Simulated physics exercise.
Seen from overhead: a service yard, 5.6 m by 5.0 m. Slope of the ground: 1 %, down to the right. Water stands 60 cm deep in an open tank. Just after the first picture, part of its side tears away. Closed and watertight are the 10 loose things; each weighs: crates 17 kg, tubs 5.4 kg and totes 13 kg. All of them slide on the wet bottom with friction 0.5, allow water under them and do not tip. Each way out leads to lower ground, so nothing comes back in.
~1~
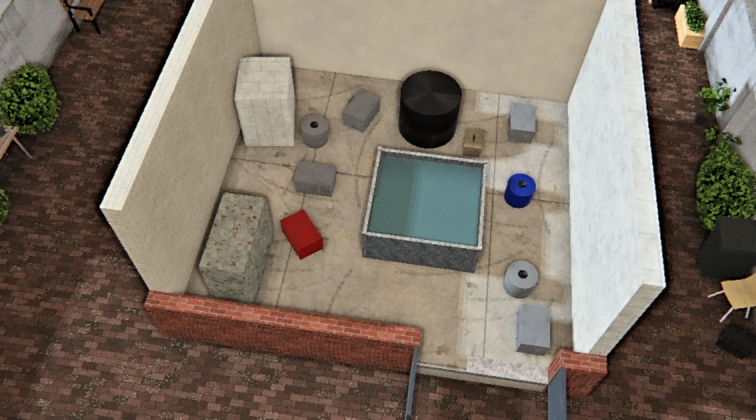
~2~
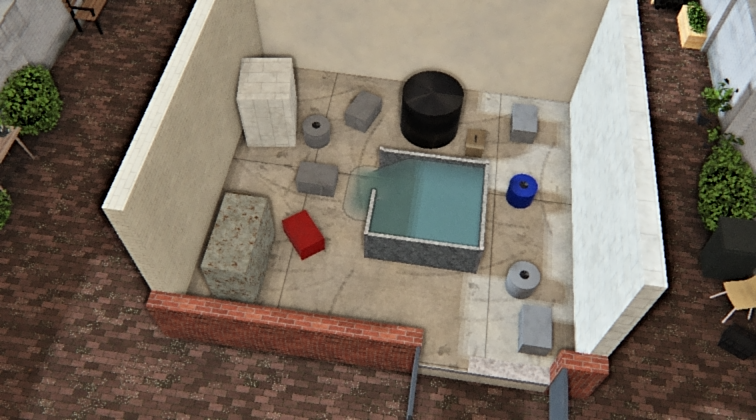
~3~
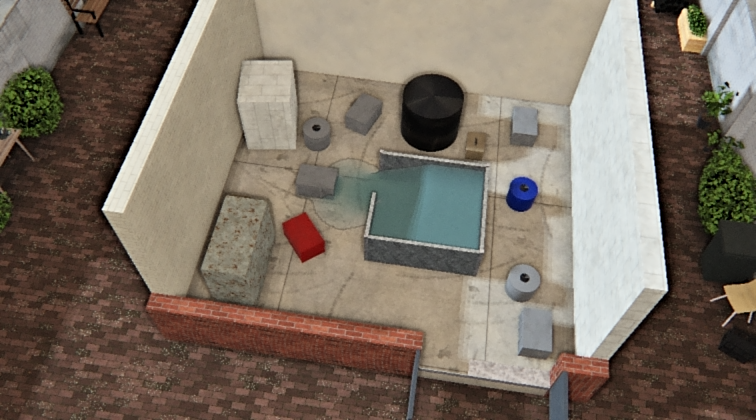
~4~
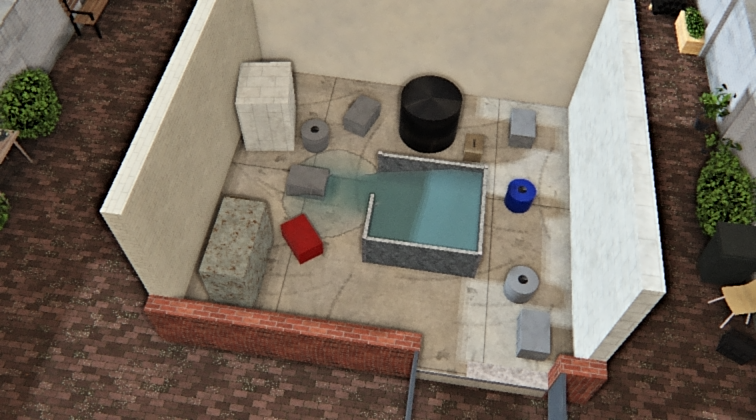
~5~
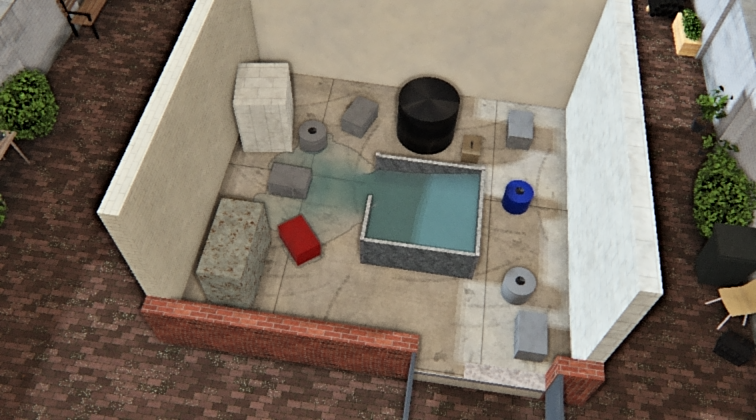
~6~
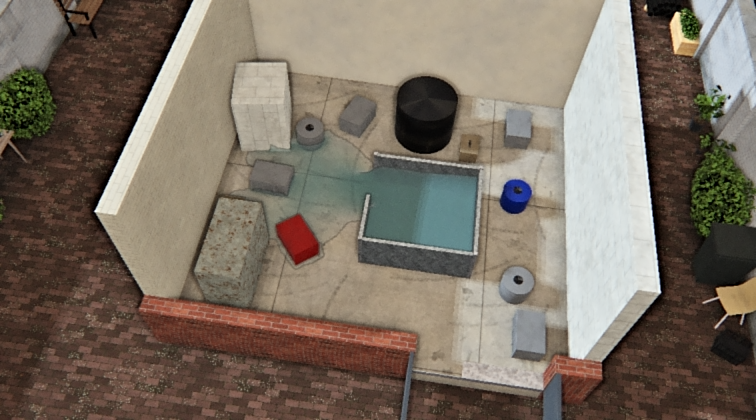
The footage shows a walled yard from above, where the left side of an open water tank gives way and water spreads leftward over the ground, pushing a grey block to the left while the red crate stays in place.
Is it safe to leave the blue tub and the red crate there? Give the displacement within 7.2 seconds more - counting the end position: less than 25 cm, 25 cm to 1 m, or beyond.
Blue tub hardly moves, red crate goes a long way.
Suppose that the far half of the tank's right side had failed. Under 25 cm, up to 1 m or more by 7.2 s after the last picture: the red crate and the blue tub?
If so, the red crate remains in place, the blue tub is washed away.
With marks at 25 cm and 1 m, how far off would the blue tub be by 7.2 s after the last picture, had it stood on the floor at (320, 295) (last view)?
Well, it is shoved a long way.
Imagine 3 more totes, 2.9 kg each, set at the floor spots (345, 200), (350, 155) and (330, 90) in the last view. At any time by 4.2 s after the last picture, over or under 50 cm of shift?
In that order: Over, over, past it.
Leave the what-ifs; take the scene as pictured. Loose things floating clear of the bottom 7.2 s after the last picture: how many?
Total: 4.
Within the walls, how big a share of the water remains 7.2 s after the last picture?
Roughly 98 percent.
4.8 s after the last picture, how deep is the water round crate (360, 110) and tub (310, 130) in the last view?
Around 5 cm and 9 cm.
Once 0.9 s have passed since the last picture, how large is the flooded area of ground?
About 9.0 m2.
Then, 0.9 s after the last picture the blue tub is near (517, 190), 0.0 m from its start, aground; the red crate is near (297, 234), 0.0 m from its start, aground; 0 of 10 are out; 3 afloat.
Then, 2.8 s after the last picture the blue tub is near (517, 190), 0.0 m from its start, aground; the red crate is near (317, 251), 0.4 m from its start, aground; 0 of 10 are out; 2 afloat.
Then, 4.8 s after the last picture the blue tub is near (517, 190), 0.0 m from its start, aground; the red crate is near (340, 267), 0.9 m from its start, aground; 0 of 10 are out; 2 afloat.
Then, 7.2 s after the last picture the blue tub is near (518, 191), 0.0 m from its start, afloat; the red crate is near (371, 292), 1.5 m from its start, aground; 0 of 10 are out; 4 afloat.
